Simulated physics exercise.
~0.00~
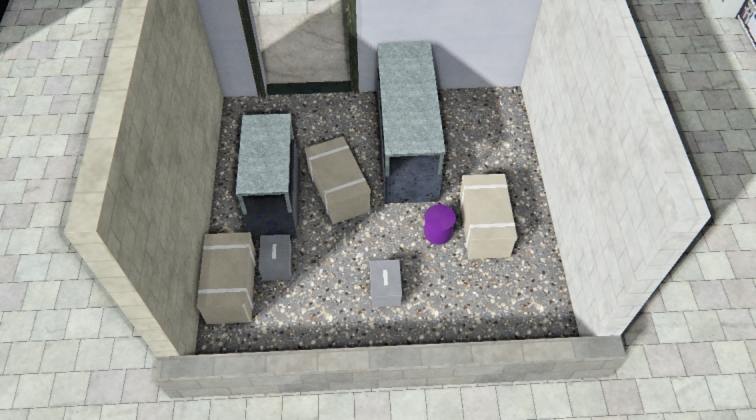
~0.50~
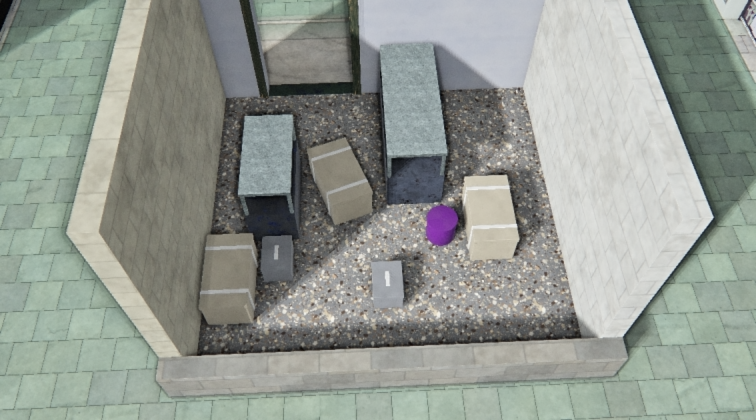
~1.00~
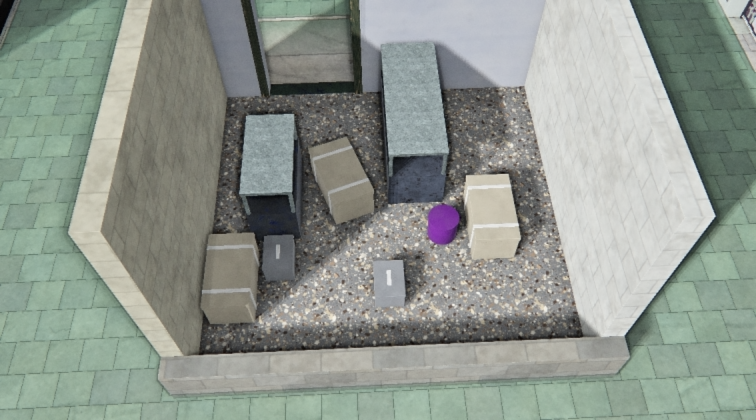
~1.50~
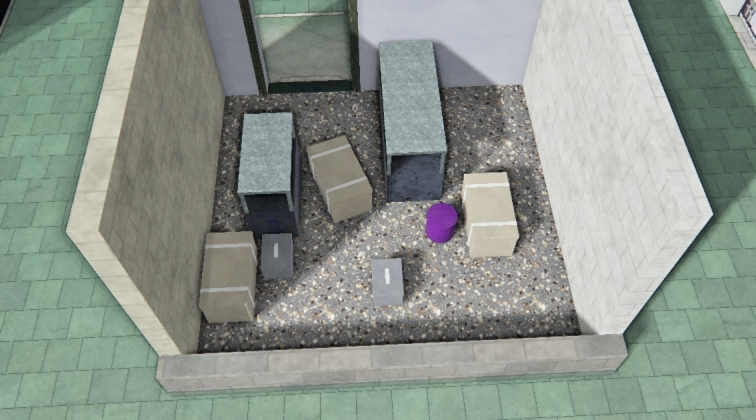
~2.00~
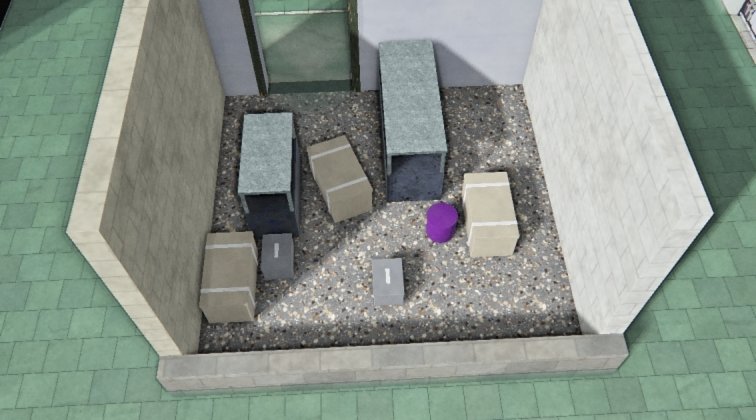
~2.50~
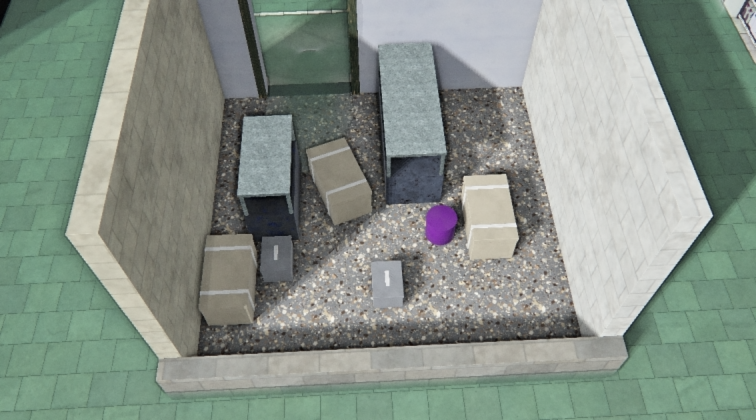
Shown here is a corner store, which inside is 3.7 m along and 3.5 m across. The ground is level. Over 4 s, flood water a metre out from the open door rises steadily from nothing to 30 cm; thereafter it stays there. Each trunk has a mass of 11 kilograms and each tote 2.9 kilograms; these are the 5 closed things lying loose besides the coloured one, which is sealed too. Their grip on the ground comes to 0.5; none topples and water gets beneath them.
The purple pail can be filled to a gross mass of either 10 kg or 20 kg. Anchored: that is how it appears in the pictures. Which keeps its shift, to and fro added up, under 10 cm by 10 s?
The lighter filling is enough.
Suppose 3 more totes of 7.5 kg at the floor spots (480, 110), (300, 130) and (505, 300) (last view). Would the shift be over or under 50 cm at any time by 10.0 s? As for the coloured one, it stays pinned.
First: Inside the limit; second: Beyond the limit; third: Beyond the limit.
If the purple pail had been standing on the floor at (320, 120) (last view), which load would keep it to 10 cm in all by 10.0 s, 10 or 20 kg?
So neither weight works.
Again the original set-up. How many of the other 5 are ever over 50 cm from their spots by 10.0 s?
By my tally, 4.
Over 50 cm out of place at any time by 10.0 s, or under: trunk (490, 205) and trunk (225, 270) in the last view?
In sequence, not exceeded; exceeded.
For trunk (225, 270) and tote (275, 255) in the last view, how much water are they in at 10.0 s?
Depth approx. 16 cm / 15 cm.
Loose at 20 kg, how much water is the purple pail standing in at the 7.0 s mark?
3 cm, roughly.
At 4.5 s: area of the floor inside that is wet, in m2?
Some 6.0 m2 of it.
After 3.5 s the purple pail would be 0 cm from its start with 10 kg and 0 cm from its start with 20 kg; 0 cm of water round it then.
After 4.5 s the purple pail would be 0 cm from its start with 10 kg and 0 cm from its start with 20 kg; 1 cm of water round it then.
After 7.0 s the purple pail would be 0 cm from its start with 10 kg and 0 cm from its start with 20 kg; 3 cm of water round it then.
After 10.0 s the purple pail would be 0 cm from its start with 10 kg and 0 cm from its start with 20 kg; 8 cm of water round it then.
